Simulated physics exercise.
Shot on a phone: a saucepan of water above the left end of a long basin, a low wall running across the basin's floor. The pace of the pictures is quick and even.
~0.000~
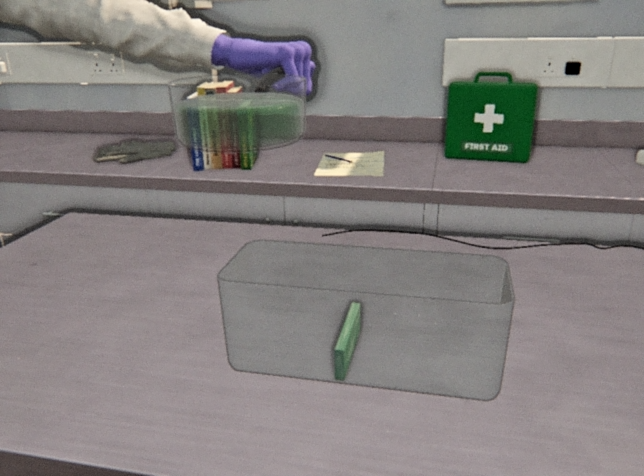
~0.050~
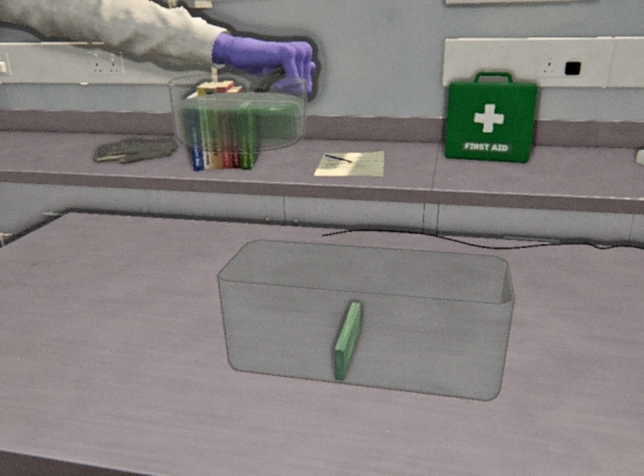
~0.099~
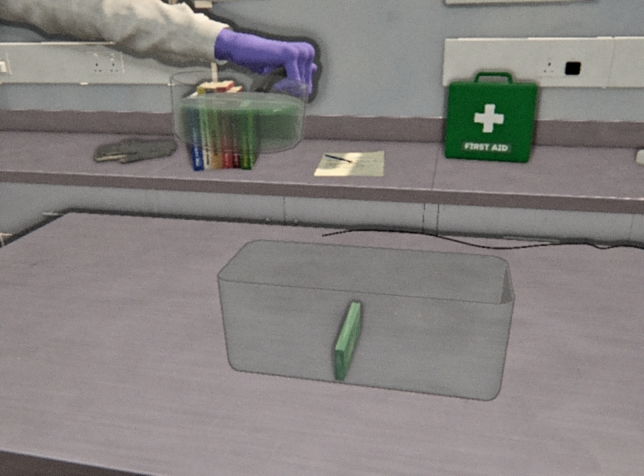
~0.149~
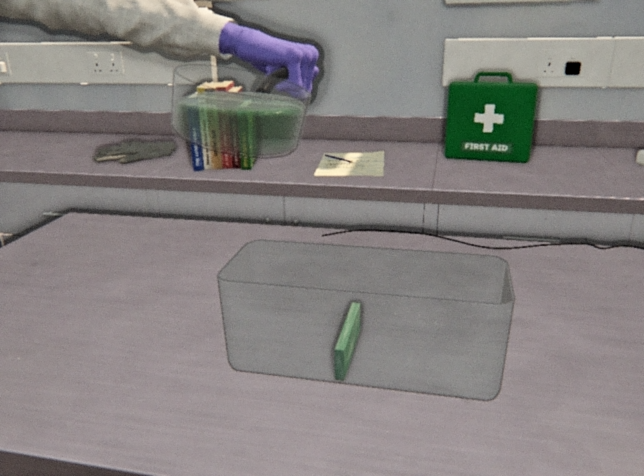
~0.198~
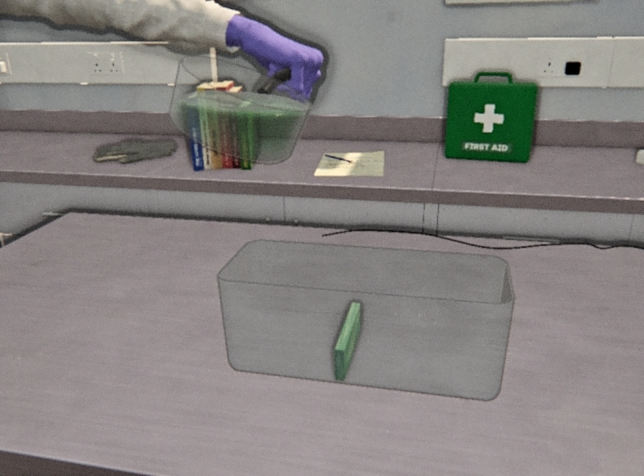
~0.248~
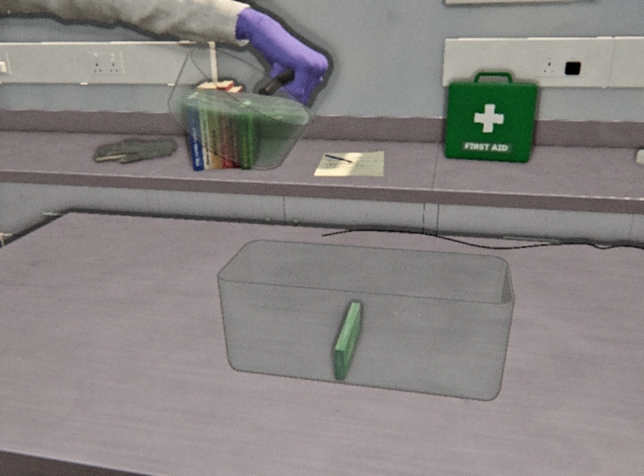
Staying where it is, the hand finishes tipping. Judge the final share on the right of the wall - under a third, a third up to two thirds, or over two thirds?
Once it settles, the part right of the wall is a third to two thirds, I'd say.
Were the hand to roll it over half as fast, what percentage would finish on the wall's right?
I'd say close to 65 %.
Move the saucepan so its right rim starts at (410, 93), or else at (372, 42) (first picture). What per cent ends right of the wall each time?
About 85 per cent, then about 85 per cent.
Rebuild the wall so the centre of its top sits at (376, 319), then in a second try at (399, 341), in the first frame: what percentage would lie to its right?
I'd expect near 10 percent the first time and near 25 percent the next.
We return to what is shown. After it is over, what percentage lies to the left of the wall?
That share comes out near 45 percent.
By 0.52 s the tilt is 97° and 20 per cent is still to pour, 3 is left of the wall and 19 right of it.
By 0.72 s the tilt is 108° and 4 per cent is still to pour, 35 is left of the wall and 54 right of it.
By 0.93 s the tilt is 108° and 0 per cent is still to pour, 45 is left of the wall and 52 right of it.
By 1.16 s the tilt is 108° and 0 per cent is still to pour, 46 is left of the wall and 53 right of it.
At rest 46 per cent lies left of the wall, 53 right of it and 1 outside.
